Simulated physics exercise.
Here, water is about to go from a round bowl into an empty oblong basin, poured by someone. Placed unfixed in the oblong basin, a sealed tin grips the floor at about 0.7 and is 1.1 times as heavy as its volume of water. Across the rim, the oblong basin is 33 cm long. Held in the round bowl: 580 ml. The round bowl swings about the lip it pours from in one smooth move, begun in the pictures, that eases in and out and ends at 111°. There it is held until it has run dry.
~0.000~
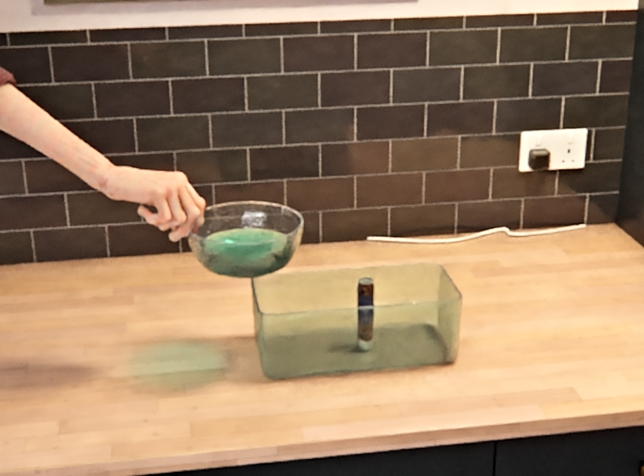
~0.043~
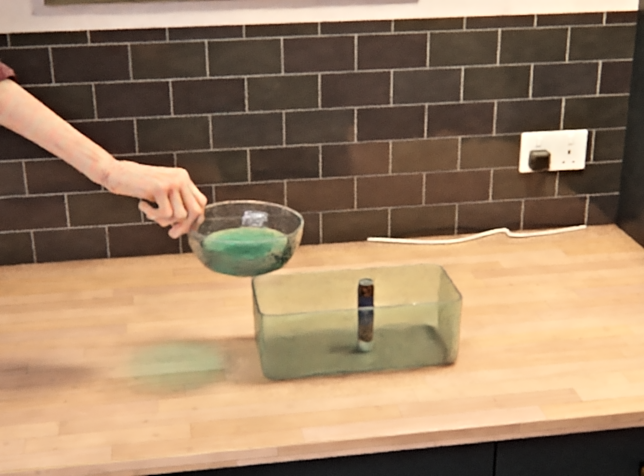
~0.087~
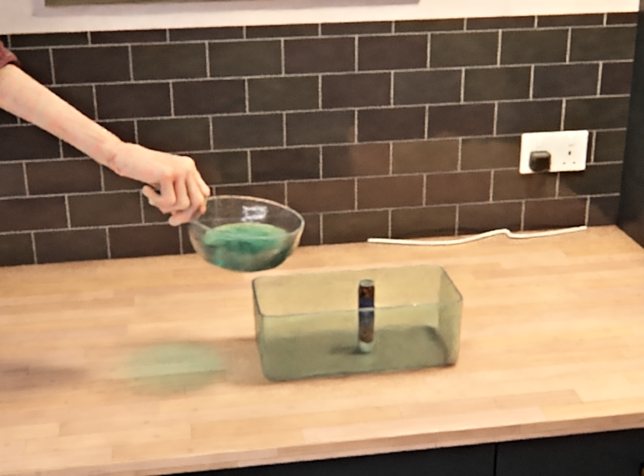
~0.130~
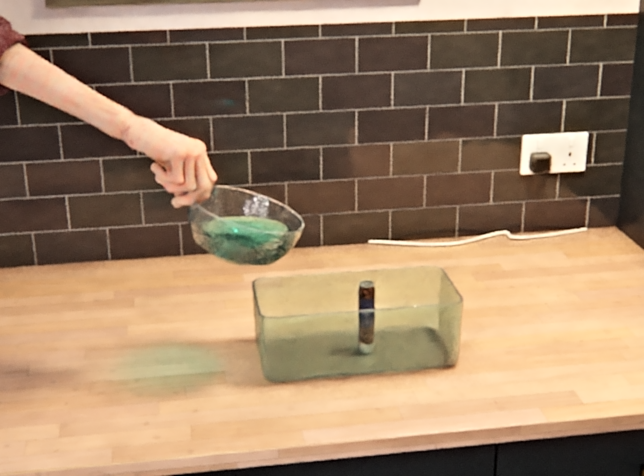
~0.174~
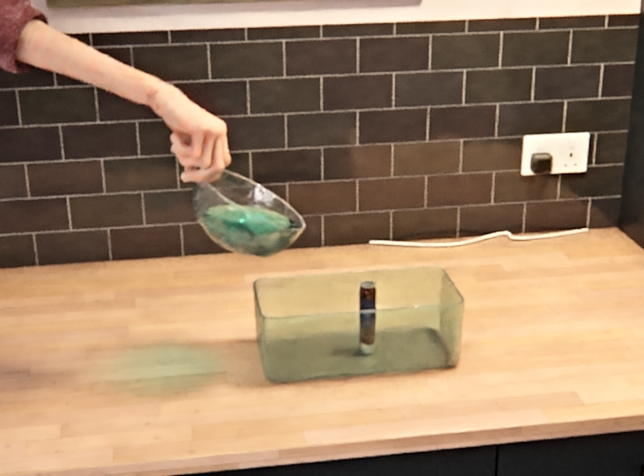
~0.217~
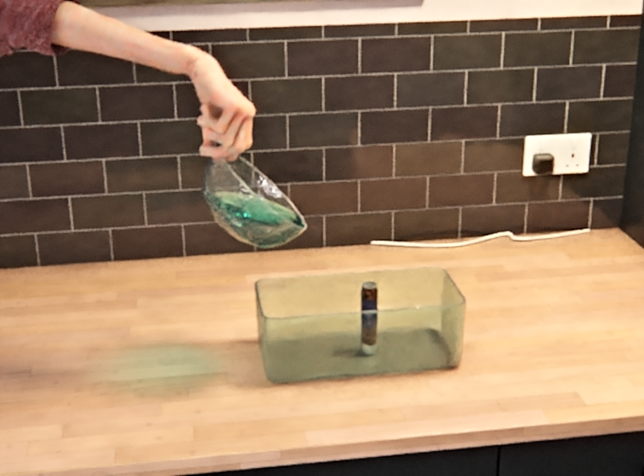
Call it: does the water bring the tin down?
Call: Not brought down.
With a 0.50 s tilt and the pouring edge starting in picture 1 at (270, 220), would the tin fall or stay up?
Then it tips over.
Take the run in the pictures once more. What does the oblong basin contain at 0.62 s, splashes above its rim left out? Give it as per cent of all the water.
About 96 per cent.
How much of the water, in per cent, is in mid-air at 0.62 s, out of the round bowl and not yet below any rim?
Close to 5 per cent.
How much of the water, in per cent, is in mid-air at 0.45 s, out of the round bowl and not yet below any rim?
Estimate: Some 76 % of the total.
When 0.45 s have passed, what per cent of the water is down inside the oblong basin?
About 3%.
Then, 0.45 s in, the tilt is 108° and 21 per cent is still to pour; the tin stands where it began.
Then, 0.62 s in, the tilt is 111° and 0 per cent is still to pour; the tin stands where it began.
Then, 0.80 s in, the tilt is 111° and 0 per cent is still to pour; the tin stands where it began.
Then, 1.00 s in, the tilt is 111° and 0 per cent is still to pour; the tin stands where it began.
Finally, the tin stands where it began.
